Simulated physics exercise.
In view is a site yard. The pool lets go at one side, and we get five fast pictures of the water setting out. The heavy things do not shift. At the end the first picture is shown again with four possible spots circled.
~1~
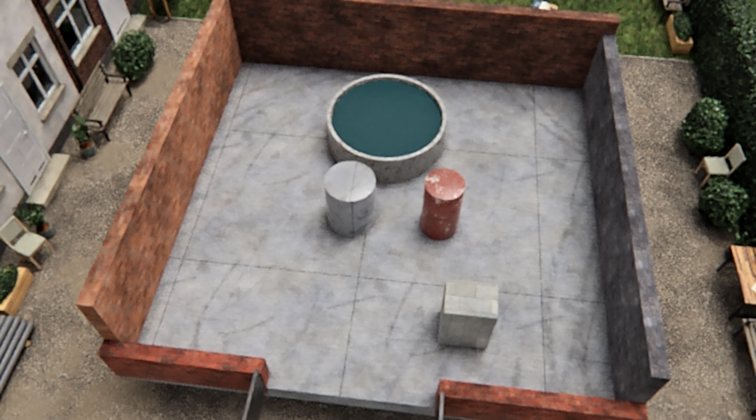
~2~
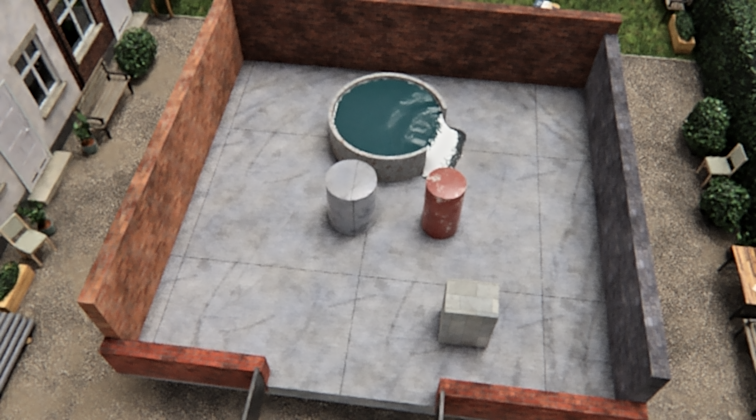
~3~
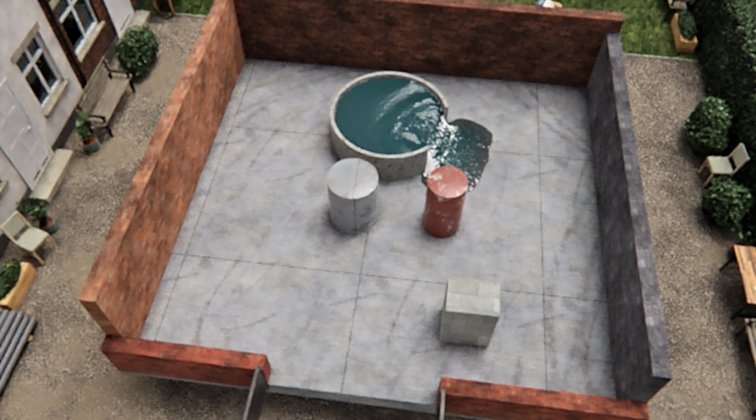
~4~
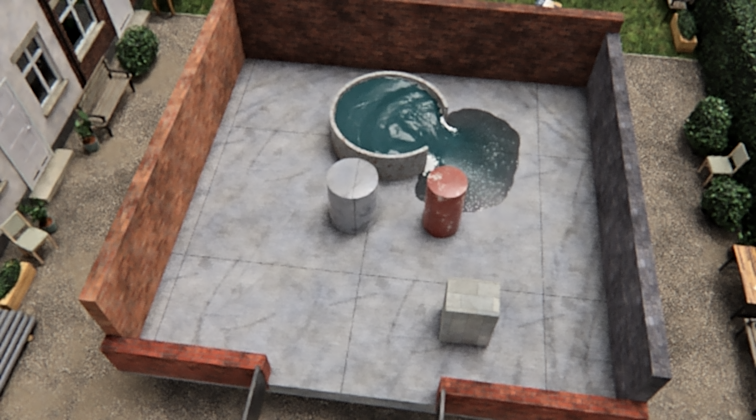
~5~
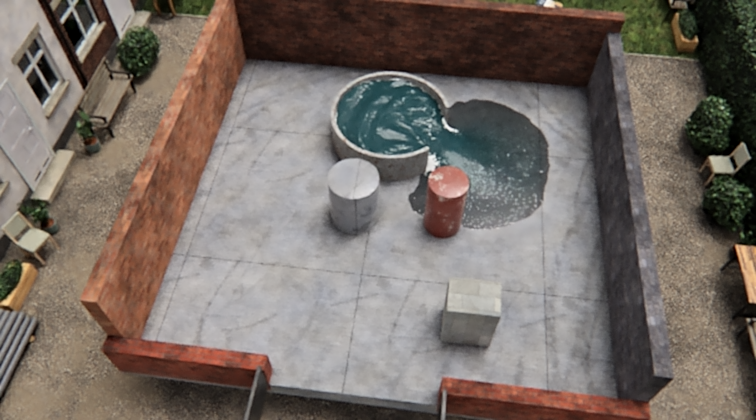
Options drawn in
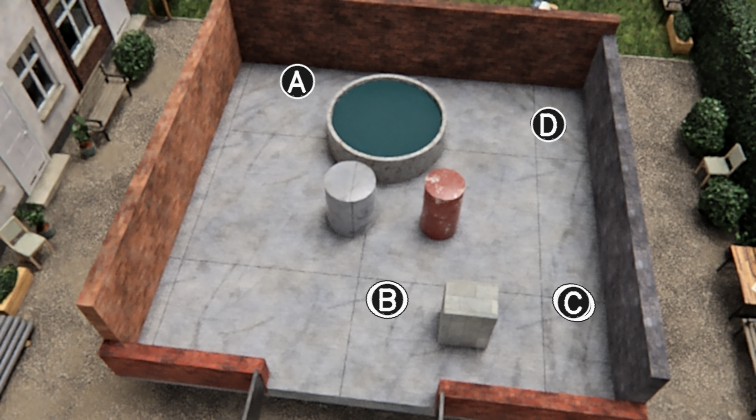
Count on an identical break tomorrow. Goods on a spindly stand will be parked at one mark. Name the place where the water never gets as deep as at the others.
I would pick place B.
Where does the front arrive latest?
That would be A.
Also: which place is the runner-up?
That would be A.
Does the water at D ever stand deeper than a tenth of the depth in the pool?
Yes, clearly.
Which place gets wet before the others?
Place D.
In white, A at (297, 81); B at (387, 299); C at (573, 302); D at (548, 124).
With A, the water peaks at about 12 % of the depth that stood in the pool.
With B, the water peaks at about 6 % of the depth that stood in the pool.
With C, the water peaks at about 29 % of the depth that stood in the pool.
With D, the water peaks at about 28 % of the depth that stood in the pool.
